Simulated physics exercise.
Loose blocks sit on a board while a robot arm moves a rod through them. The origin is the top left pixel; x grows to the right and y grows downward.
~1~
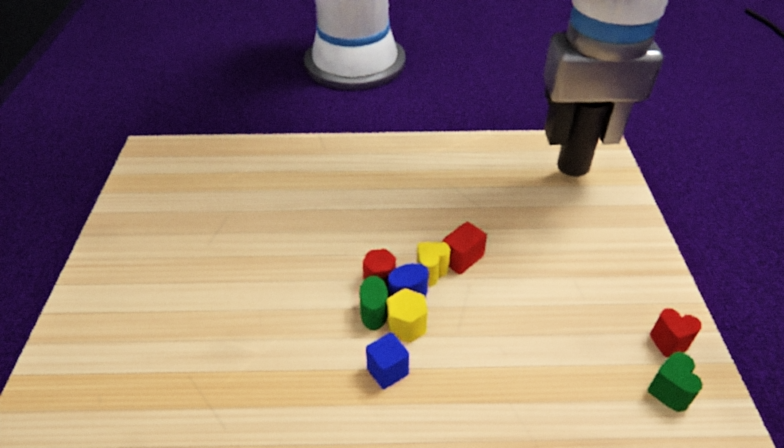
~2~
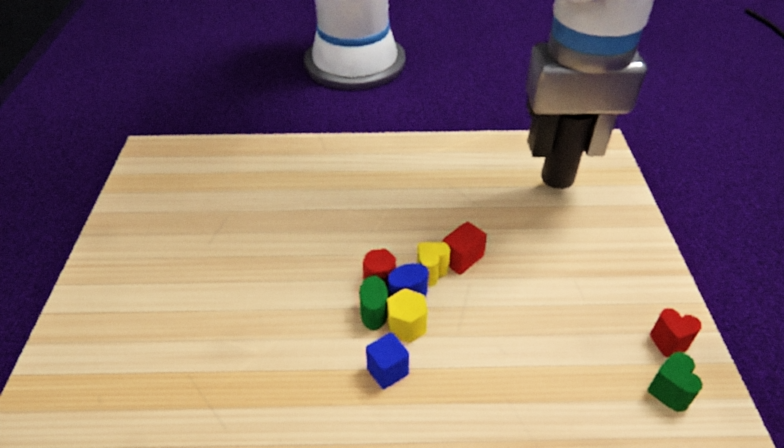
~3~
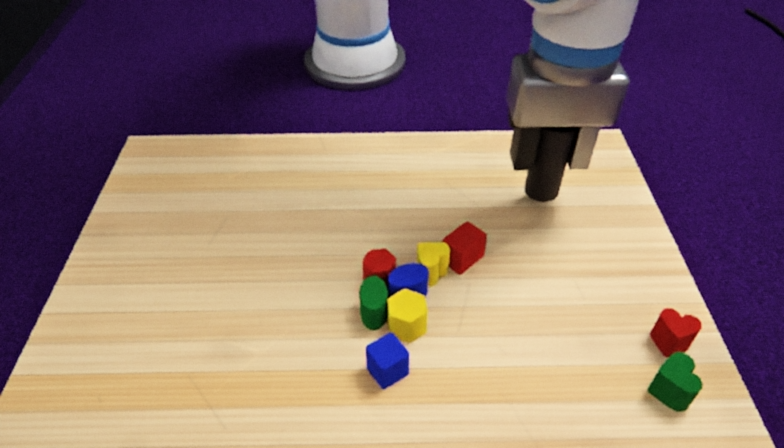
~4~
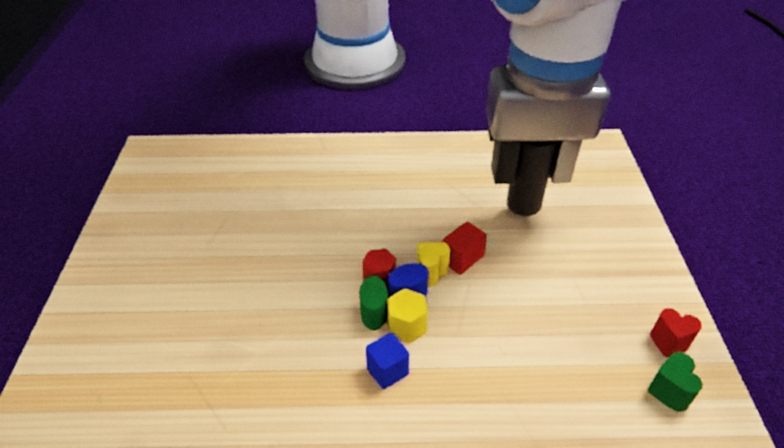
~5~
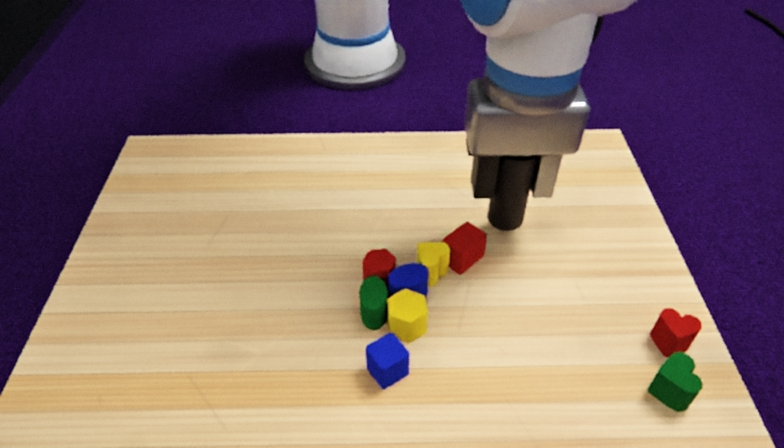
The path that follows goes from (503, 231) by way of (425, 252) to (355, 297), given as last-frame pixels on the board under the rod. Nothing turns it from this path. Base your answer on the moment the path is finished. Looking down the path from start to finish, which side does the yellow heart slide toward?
It moves over to the left.
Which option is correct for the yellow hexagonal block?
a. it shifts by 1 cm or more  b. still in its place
a.
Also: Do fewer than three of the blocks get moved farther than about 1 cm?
I'd say no.
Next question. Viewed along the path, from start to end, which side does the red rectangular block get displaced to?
Facing from start to end, it will go to the left.
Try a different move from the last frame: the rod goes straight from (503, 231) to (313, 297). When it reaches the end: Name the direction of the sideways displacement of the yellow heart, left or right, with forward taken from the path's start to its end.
Picture yourself facing from the start of the path to its end: The yellow heart moves off to your left.
On the path given first. One third of the way, rod (451, 232); green elliptical block (365, 293), turned 20° anticlockwise; yellow hexagonal block (397, 320), turned 35° anticlockwise; yellow heart (419, 274), turned 40° anticlockwise; red rectangular block (437, 248), turned 20° anticlockwise.
Two thirds of the way, rod (401, 254); green elliptical block (360, 295), turned 20° anticlockwise; red hexagonal block (375, 262); yellow hexagonal block (391, 328), turned 50° anticlockwise; yellow heart (426, 302); red rectangular block (422, 271), turned 80° anticlockwise.
At the end, rod (354, 285); green elliptical block (344, 311), turned 105° anticlockwise; red hexagonal block (322, 292); yellow hexagonal block (391, 328), turned 50° anticlockwise; yellow heart (427, 303); red rectangular block (422, 272), turned 85° anticlockwise.
